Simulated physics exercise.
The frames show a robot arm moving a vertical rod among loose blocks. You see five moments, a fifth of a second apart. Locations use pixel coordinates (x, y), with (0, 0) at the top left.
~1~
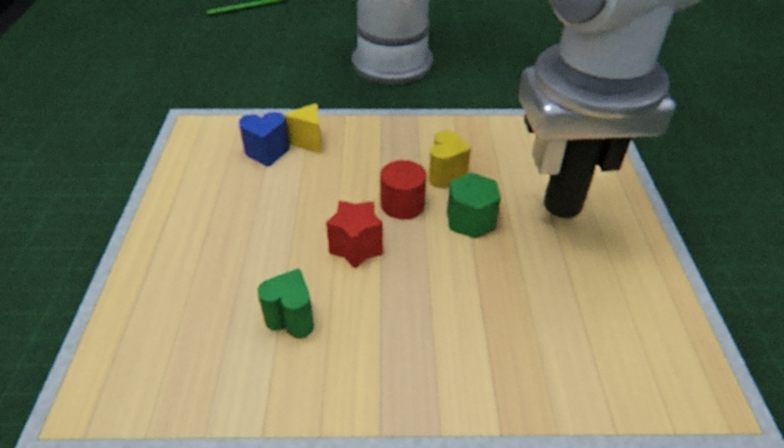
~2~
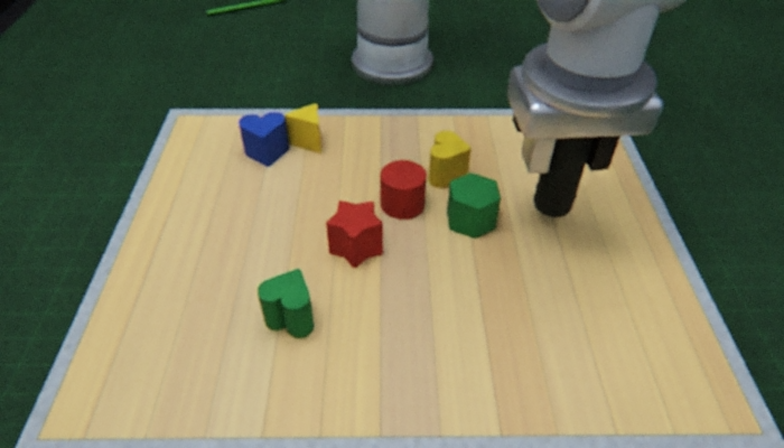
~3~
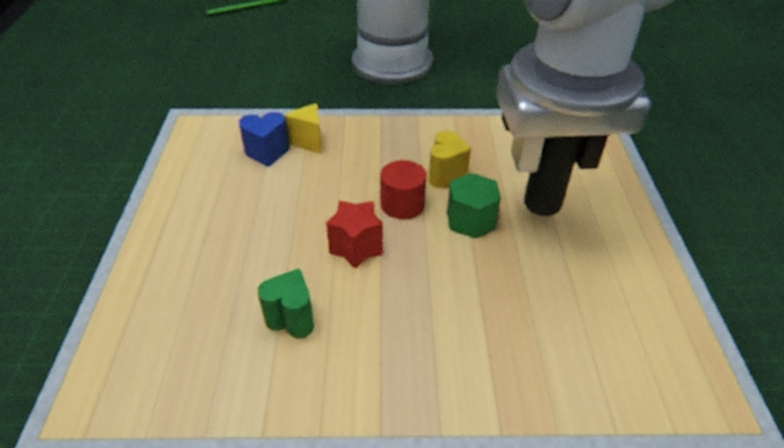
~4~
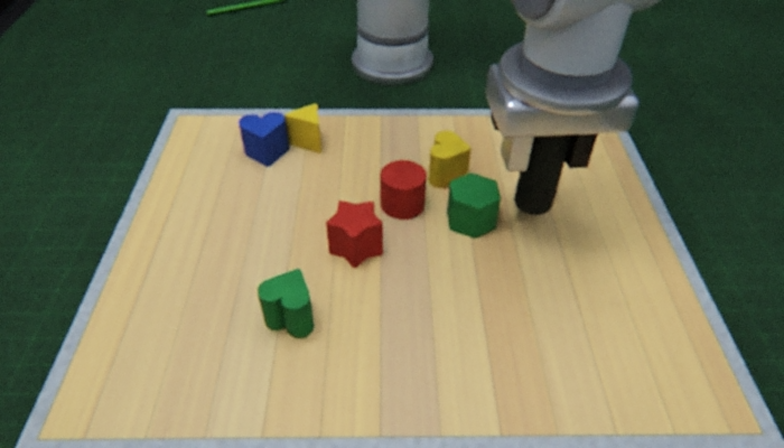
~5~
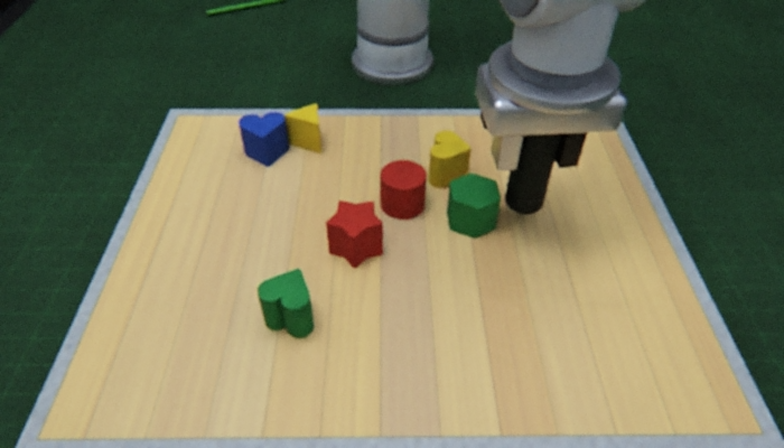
On a light wooden board scattered with red, yellow, green and blue blocks, a robot arm moves its upright black rod a short way left, drawing closer to the green hexagonal block while all the blocks remain still.
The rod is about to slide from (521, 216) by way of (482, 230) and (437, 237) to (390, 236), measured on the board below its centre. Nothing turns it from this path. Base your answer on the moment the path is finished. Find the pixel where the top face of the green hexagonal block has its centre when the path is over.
My estimate: (360, 181).
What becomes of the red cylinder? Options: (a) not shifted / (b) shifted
(b)
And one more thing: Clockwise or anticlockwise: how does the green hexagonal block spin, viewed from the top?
Bird's-eye view: Clockwise.
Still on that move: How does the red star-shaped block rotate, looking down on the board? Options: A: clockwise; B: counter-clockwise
The correct letter is B.
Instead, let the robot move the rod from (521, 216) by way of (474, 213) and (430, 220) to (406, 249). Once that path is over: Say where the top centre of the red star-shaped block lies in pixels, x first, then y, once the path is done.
If I read the scene right, the answer is (312, 227).
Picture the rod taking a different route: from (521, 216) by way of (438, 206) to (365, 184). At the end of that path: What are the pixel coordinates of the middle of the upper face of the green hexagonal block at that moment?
At roughly (410, 198).
What follows on the original path. One third of the way, rod (484, 216); green hexagonal block (441, 193), turned 25° clockwise.
Two thirds of the way, rod (436, 223); red cylinder (372, 163); green hexagonal block (395, 190), turned 55° clockwise.
At the end, rod (390, 222); red star-shaped block (343, 217), turned 40° anticlockwise; red cylinder (357, 151); yellow heart block not moved; green hexagonal block (360, 181), turned 90° clockwise.
